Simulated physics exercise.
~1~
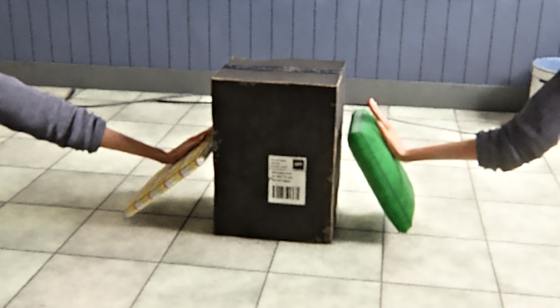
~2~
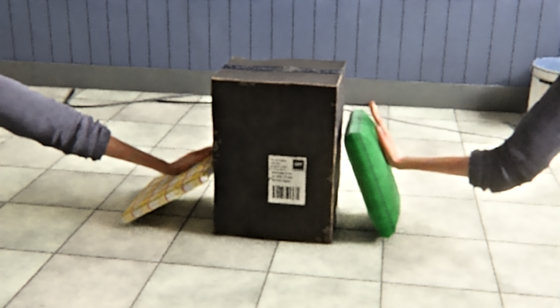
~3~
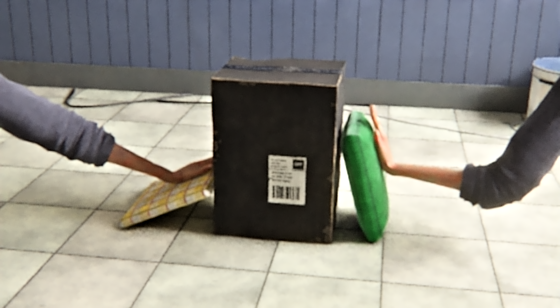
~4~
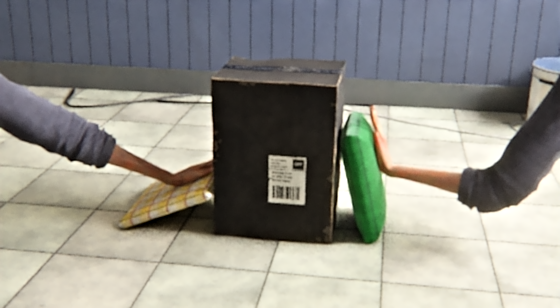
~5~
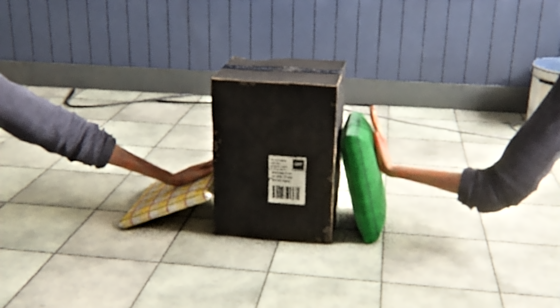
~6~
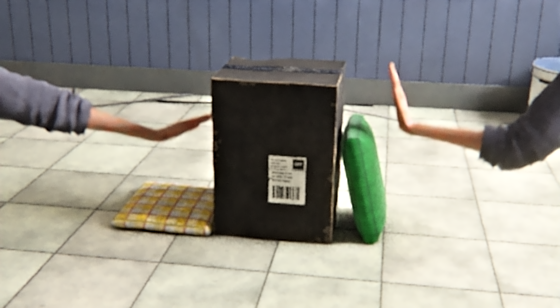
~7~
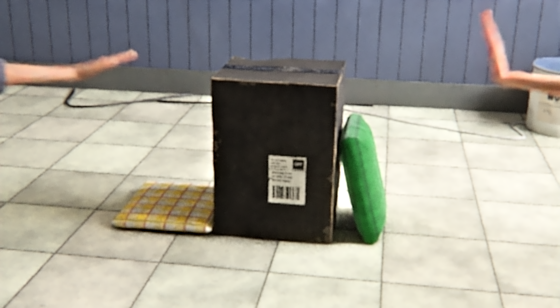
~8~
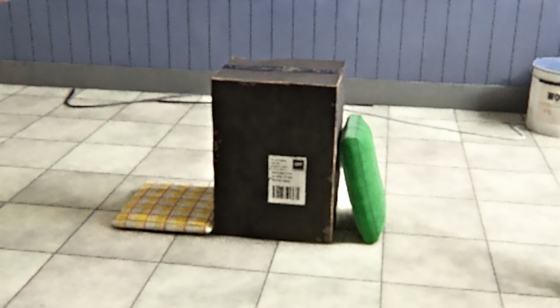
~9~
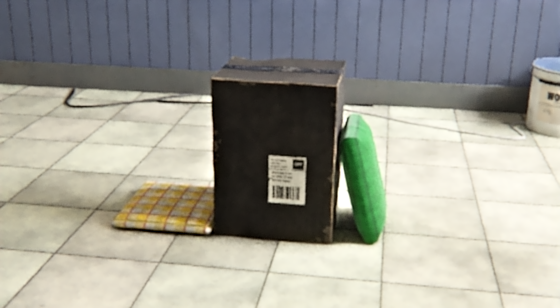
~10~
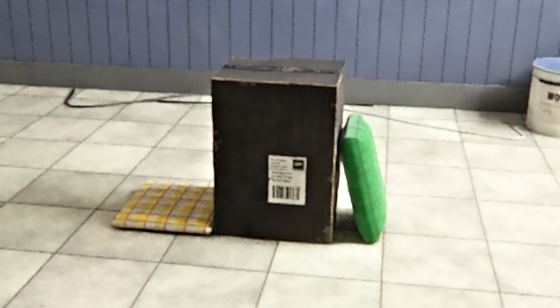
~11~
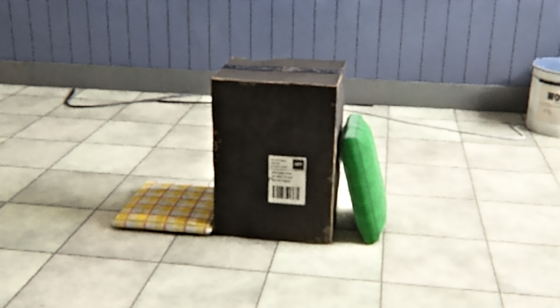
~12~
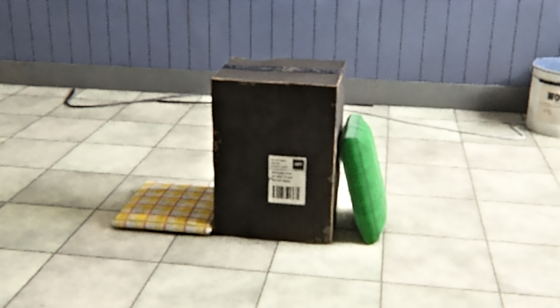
Two hands reach in from opposite sides of a black box on a pale tiled floor, seen from the front and slightly above, with a blue panelled wall behind. The left hand holds a yellow checked seat pad against the box, while the right presses a green soft bag to its other side. The pad sinks lower and the bag shifts closer to the box. The hands then let go and draw back out of view. The yellow pad drops flat onto the floor, while the green bag stays leaning against the unmoved box.
